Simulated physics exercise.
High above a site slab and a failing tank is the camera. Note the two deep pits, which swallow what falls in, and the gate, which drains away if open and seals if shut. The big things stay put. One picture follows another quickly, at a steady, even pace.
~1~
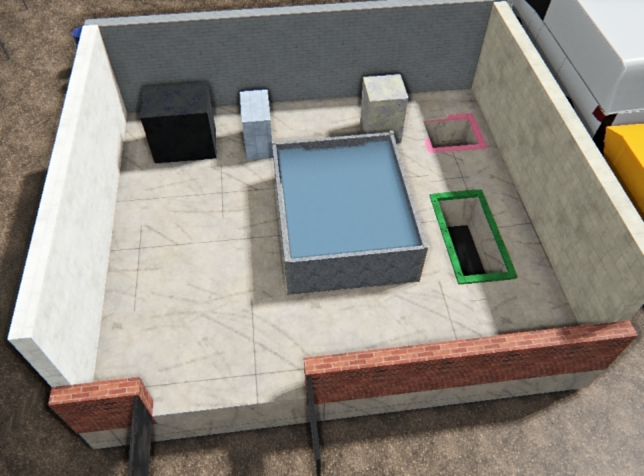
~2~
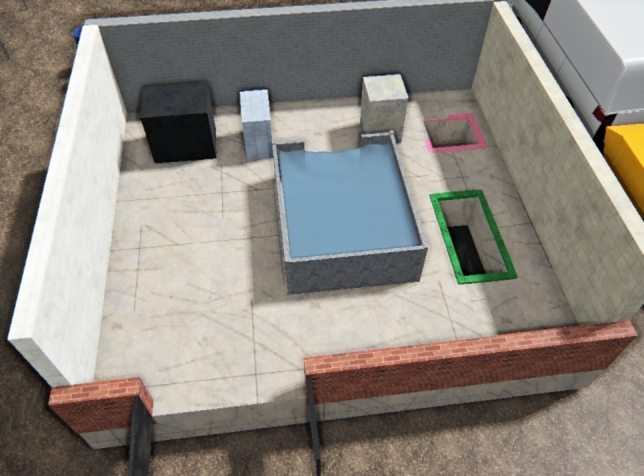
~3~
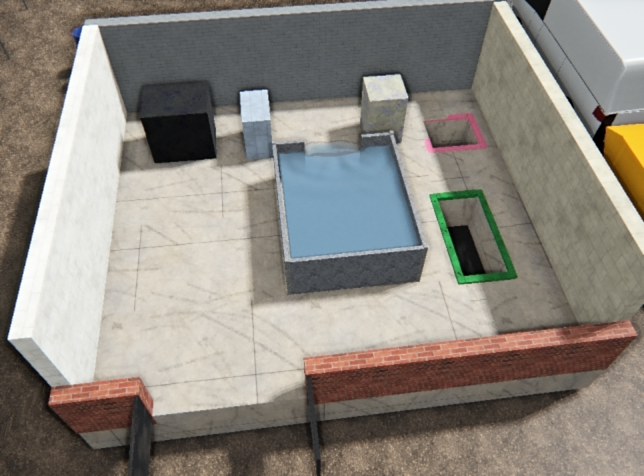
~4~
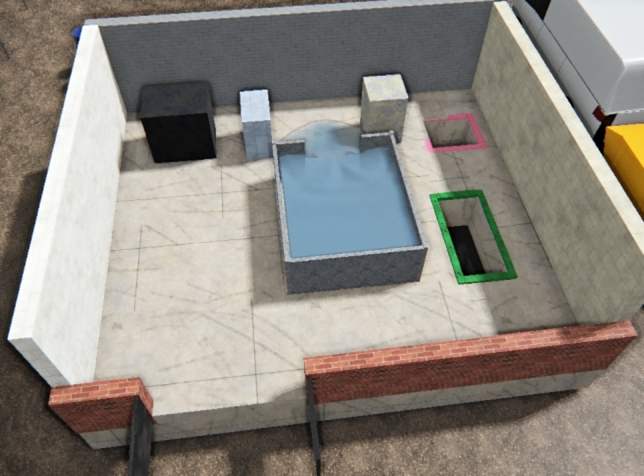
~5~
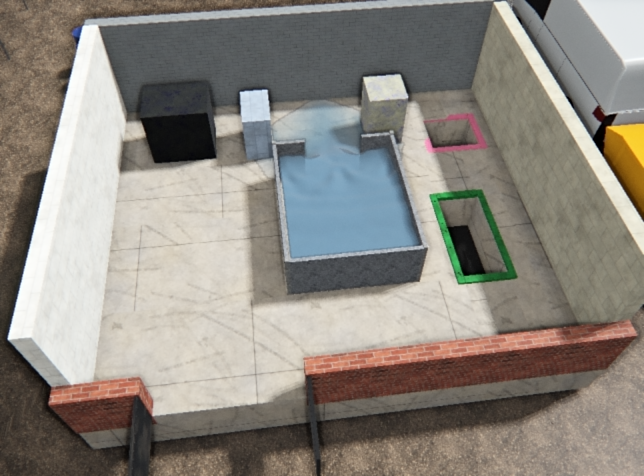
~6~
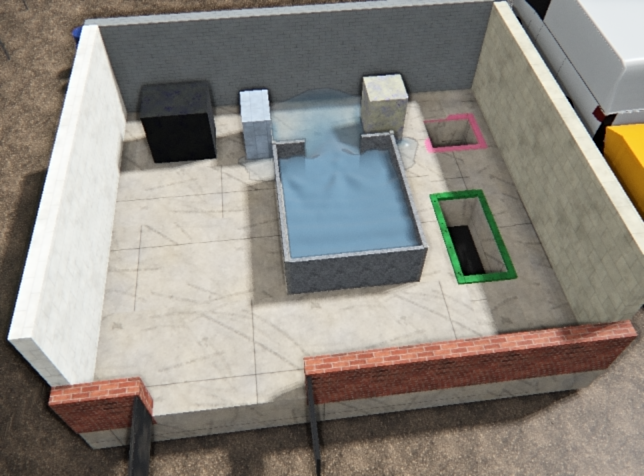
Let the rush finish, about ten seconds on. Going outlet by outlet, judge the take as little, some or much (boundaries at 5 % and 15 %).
My judgement: The gate ends up with some, the pink pit ends up with much, the green pit ends up with little.
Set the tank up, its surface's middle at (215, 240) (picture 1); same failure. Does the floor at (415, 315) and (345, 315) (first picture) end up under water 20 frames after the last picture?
I'd say the first one's left untouched and the second one's left untouched.
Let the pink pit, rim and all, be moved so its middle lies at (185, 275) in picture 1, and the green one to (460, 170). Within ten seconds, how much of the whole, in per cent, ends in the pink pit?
Share, pink pit, approx.: 10 in a hundred.
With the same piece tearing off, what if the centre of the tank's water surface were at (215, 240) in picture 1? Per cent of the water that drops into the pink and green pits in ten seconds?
I'd say pink gets 12 % and green gets 6 %.
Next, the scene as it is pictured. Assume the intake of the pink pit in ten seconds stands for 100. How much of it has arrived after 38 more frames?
Share by then: About 60 in a hundred.
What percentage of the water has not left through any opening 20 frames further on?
Roughly 94 parts in a hundred.
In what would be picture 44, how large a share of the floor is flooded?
About 80 per cent.
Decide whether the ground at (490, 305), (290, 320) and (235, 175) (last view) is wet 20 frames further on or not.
First spared, then spared, then swamped.
A moment on, water covers 20 % of the floor; the gate 0 %, the pink pit 0 %, the green pit 0 %.
Next, water covers 30 % of the floor; the gate 0 %, the pink pit 1 %, the green pit 0 %.
Then, water covers 45 % of the floor; the gate 0 %, the pink pit 6 %, the green pit 0 %.
Later, water covers 80 % of the floor; the gate 1 %, the pink pit 16 %, the green pit 0 %.
In the end, water covers 95 % of the floor; the gate 10 %, the pink pit 26 %, the green pit 0 %.
